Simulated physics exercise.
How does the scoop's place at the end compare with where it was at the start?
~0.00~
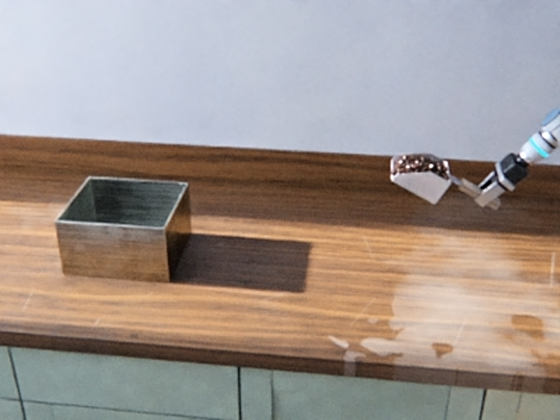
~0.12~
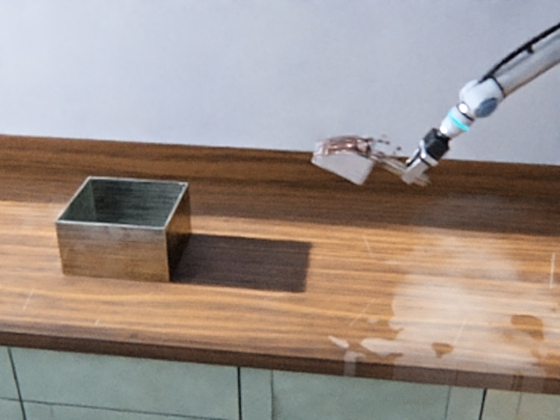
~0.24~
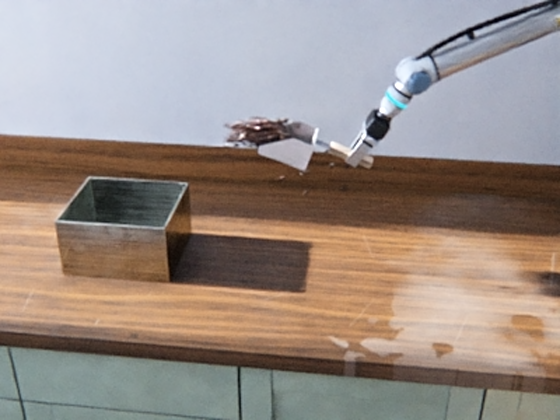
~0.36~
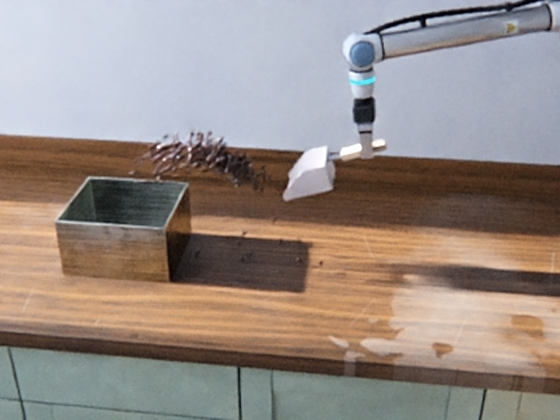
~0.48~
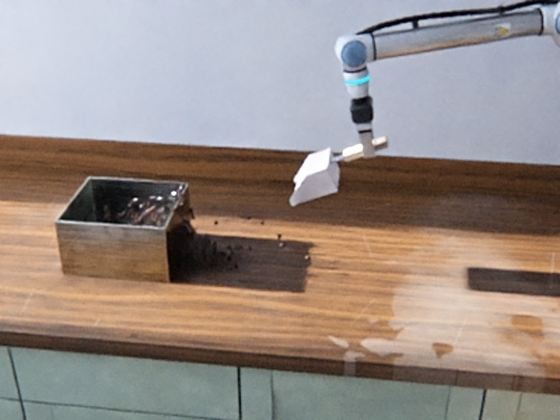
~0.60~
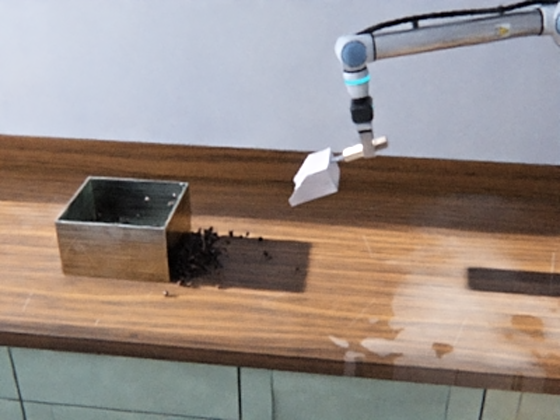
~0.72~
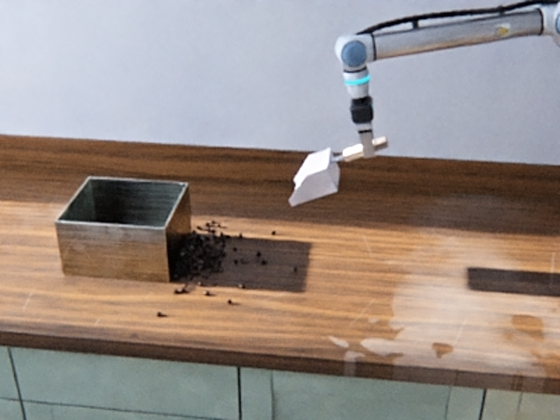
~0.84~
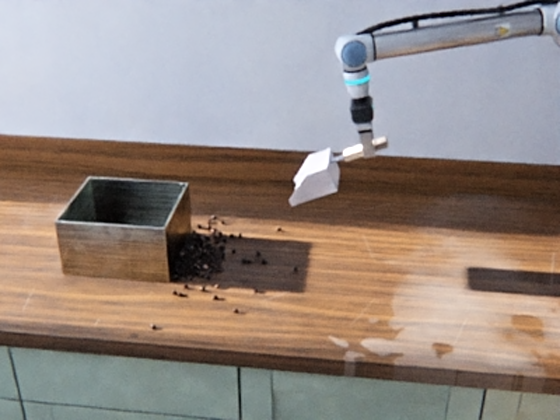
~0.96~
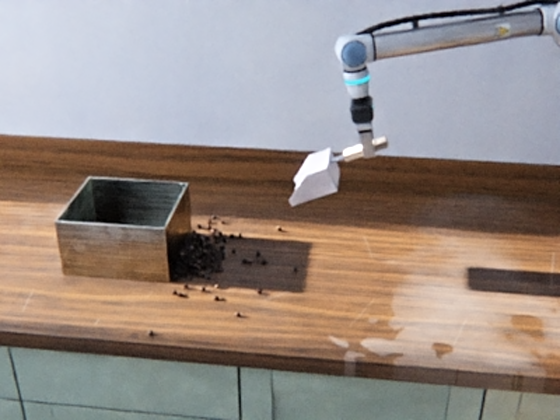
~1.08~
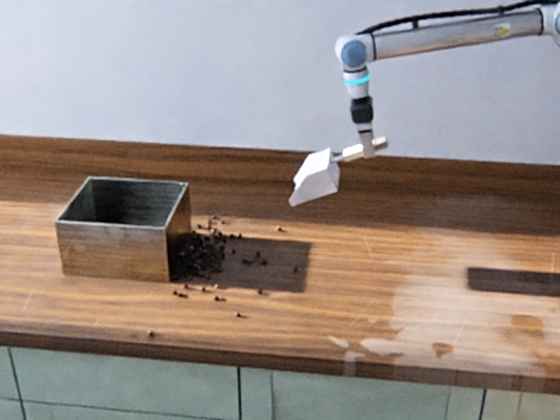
The scoop begins over the right part of the countertop and ends farther left, closer to the metal box, held still in the air.
